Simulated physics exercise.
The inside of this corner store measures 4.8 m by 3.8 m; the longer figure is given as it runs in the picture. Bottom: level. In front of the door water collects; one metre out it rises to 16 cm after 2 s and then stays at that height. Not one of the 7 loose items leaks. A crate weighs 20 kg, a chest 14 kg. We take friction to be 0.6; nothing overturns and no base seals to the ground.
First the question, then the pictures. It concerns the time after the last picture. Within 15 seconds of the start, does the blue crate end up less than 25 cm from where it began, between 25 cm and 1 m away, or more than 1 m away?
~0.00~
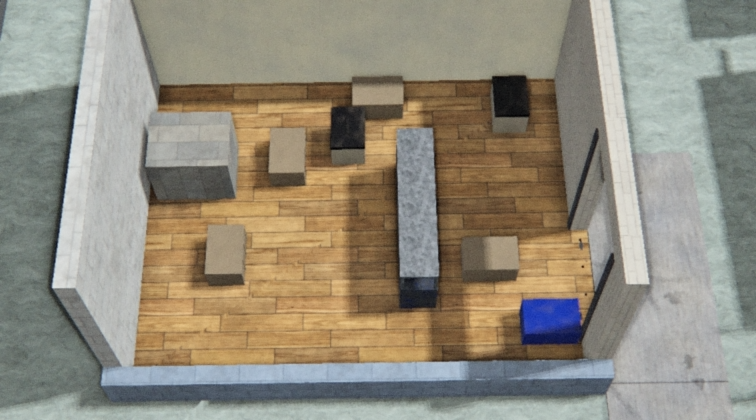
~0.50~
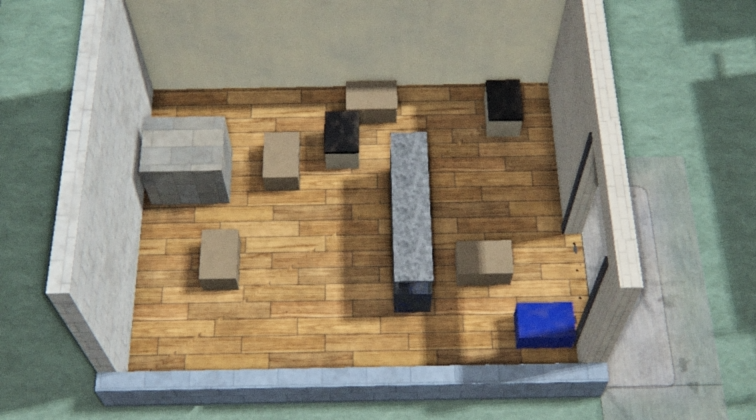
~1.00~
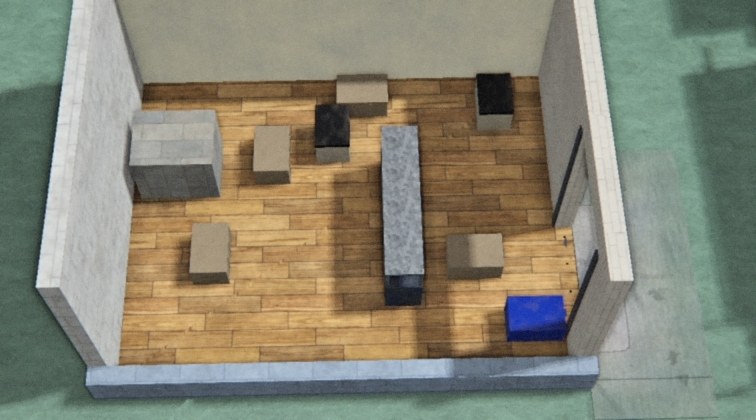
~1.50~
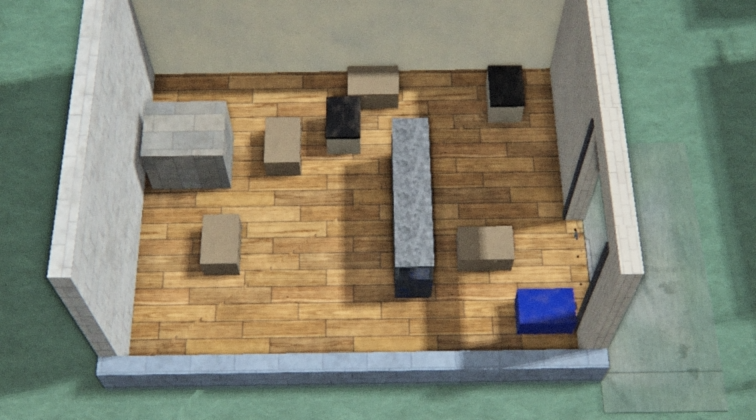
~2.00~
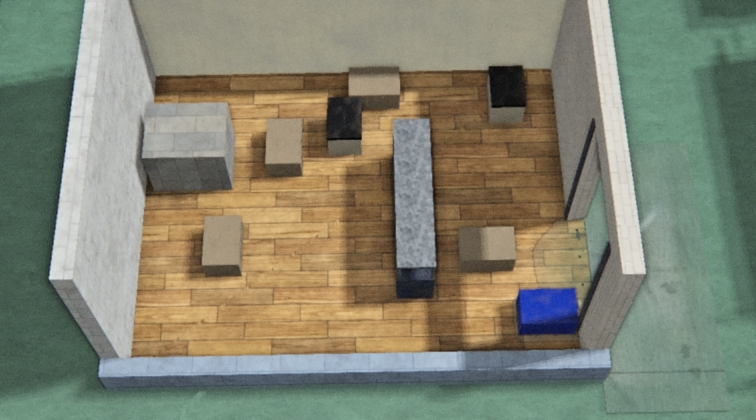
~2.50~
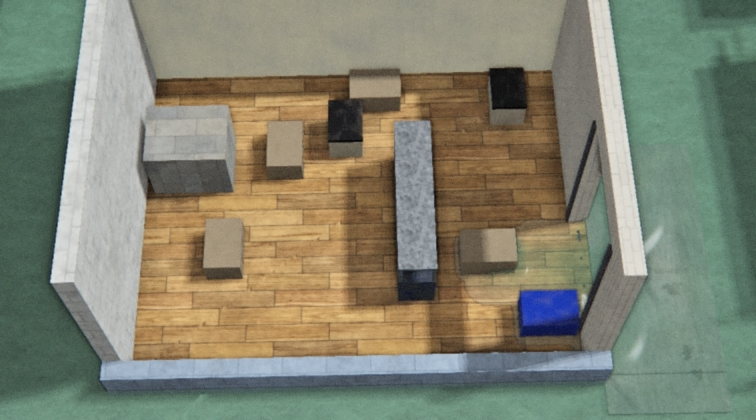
It ends up more than 1 m away.
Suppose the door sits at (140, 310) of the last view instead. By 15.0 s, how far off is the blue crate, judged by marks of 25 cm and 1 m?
The blue crate drifts well away.
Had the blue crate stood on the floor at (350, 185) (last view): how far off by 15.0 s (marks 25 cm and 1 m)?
What happens is it remains nearly in place.
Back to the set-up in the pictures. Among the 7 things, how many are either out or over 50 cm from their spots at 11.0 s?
At that moment it comes to 3.
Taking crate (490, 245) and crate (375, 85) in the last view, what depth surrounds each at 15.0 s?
Depths: Near 10 cm, then near 8 cm.
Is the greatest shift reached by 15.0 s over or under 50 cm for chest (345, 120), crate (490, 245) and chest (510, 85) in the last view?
Taking them in order: Smaller; greater; greater.
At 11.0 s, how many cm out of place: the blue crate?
Close to 150 cm.
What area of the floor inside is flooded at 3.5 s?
Roughly 4.5 m2.
After 3.5 s the blue crate is near (543, 314), 0.1 m from its start, aground; 0 afloat.
After 6.8 s the blue crate is near (539, 318), 0.2 m from its start, aground; 0 afloat.
After 11.0 s the blue crate is near (398, 333), 1.6 m from its start, aground; 1 afloat.
After 15.0 s the blue crate is near (299, 304), 2.7 m from its start, aground; 3 afloat.
